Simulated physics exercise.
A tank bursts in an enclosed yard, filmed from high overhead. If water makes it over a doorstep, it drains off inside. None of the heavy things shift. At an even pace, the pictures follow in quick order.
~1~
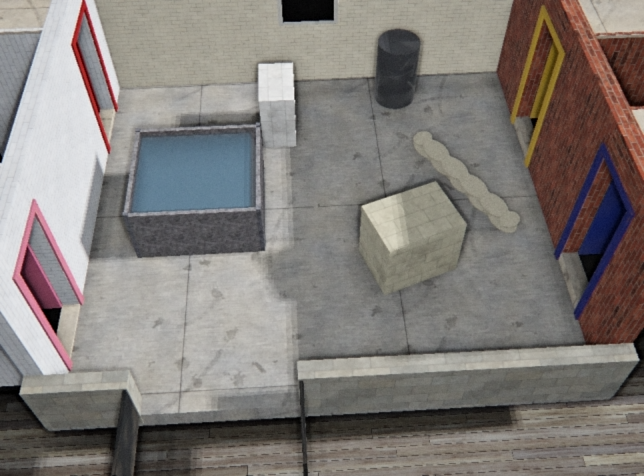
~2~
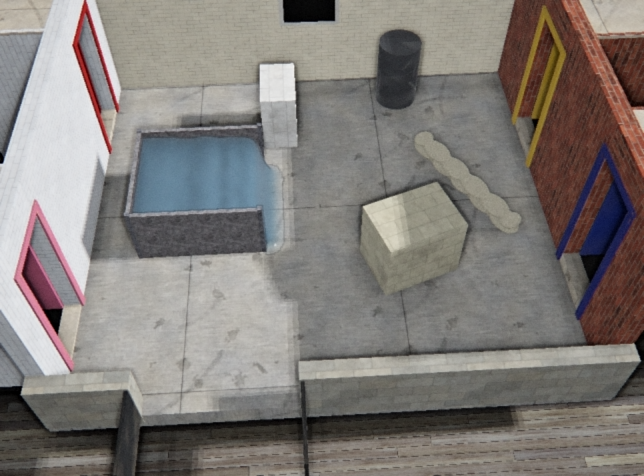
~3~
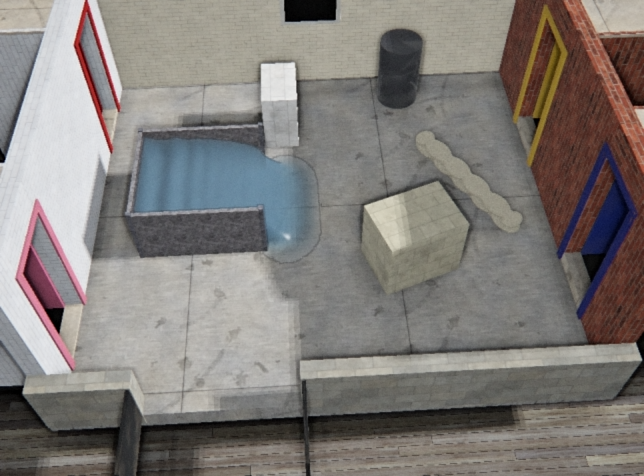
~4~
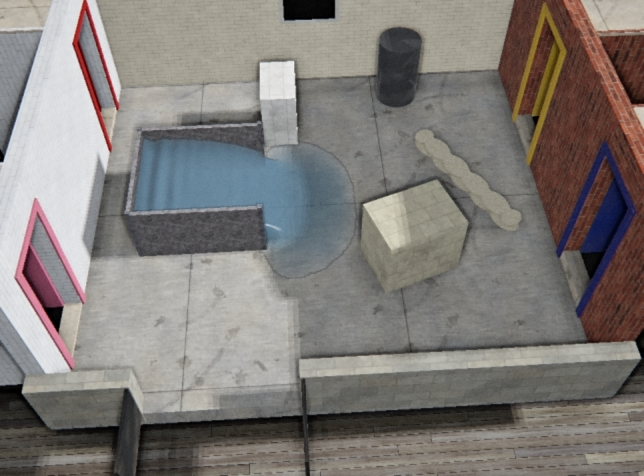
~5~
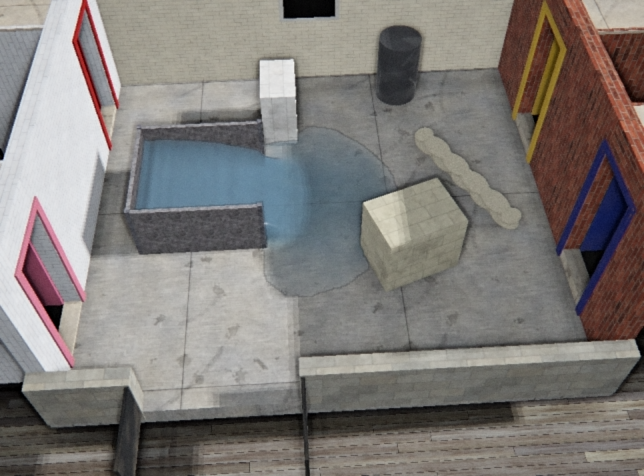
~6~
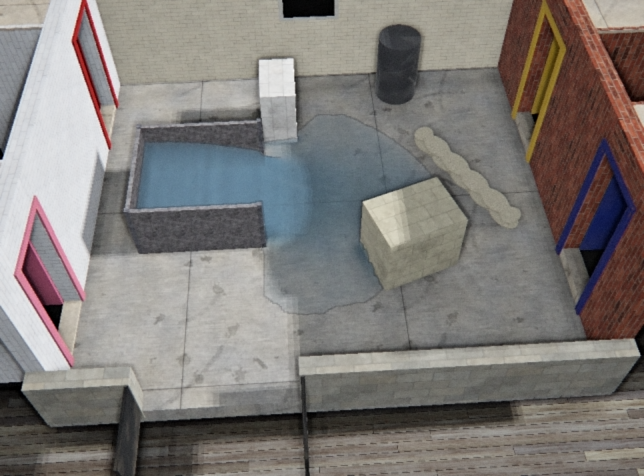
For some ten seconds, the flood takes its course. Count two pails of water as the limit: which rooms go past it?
I expect the blue door to see two buckets at most, I expect the yellow door to see two buckets at most, I expect the red door to see two buckets at most, I expect the pink door to see over two buckets.
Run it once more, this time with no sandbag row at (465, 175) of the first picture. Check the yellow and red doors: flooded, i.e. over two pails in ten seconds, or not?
My take: The yellow one ends up above, the red one remains below.
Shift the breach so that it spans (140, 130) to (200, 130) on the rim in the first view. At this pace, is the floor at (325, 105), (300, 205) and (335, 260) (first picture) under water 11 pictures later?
Taking the spots in turn: Swamped, untouched and untouched.
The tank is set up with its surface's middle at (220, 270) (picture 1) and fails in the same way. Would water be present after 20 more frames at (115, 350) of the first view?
Spared.
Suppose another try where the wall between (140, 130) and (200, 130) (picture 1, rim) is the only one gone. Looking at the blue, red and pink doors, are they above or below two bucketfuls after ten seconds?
The blue door remains within the limit, the red door tops the limit and the pink door remains within the limit.
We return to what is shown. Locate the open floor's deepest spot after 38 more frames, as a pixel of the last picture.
Deepest spot: Around (509, 210).
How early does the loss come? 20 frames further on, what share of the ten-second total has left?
My reading is near 0 per cent.
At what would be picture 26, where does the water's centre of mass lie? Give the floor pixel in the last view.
Near pixel (394, 210).
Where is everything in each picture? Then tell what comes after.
The first frame shows the tank at (196, 172) is whole and still.
In the second frame, the front is at (273, 169), out from the gap at (261, 196).
In the third frame, water pours out at (262, 197) and has run to (293, 159).
In the fourth frame, the front is at (309, 147), out from the gap at (261, 197).
In the fifth frame, water pours out at (261, 196) and has run to a hidden place.
In the sixth frame, water pours out at (261, 195) and has run to a hidden place.
A moment on, water covers 35 % of the floor; the blue door not reached, the yellow door not reached, the red door not reached, the pink door not reached.
Next, water covers 50 % of the floor; the blue door wet at the sill, nothing in, the yellow door wet at the sill, nothing in, the red door not reached, the pink door not reached.
Then, water covers 60 % of the floor; the blue door wet at the sill, nothing in, the yellow door wet at the sill, nothing in, the red door not reached, the pink door not reached.
Later, water covers 80 % of the floor; the blue door under two buckets in, the yellow door wet at the sill, nothing in, the red door wet at the sill, nothing in, the pink door wet at the sill, nothing in.
In the end, water covers 95 % of the floor; the blue door under two buckets in, the yellow door wet at the sill, nothing in, the red door wet at the sill, nothing in, the pink door over two buckets in.
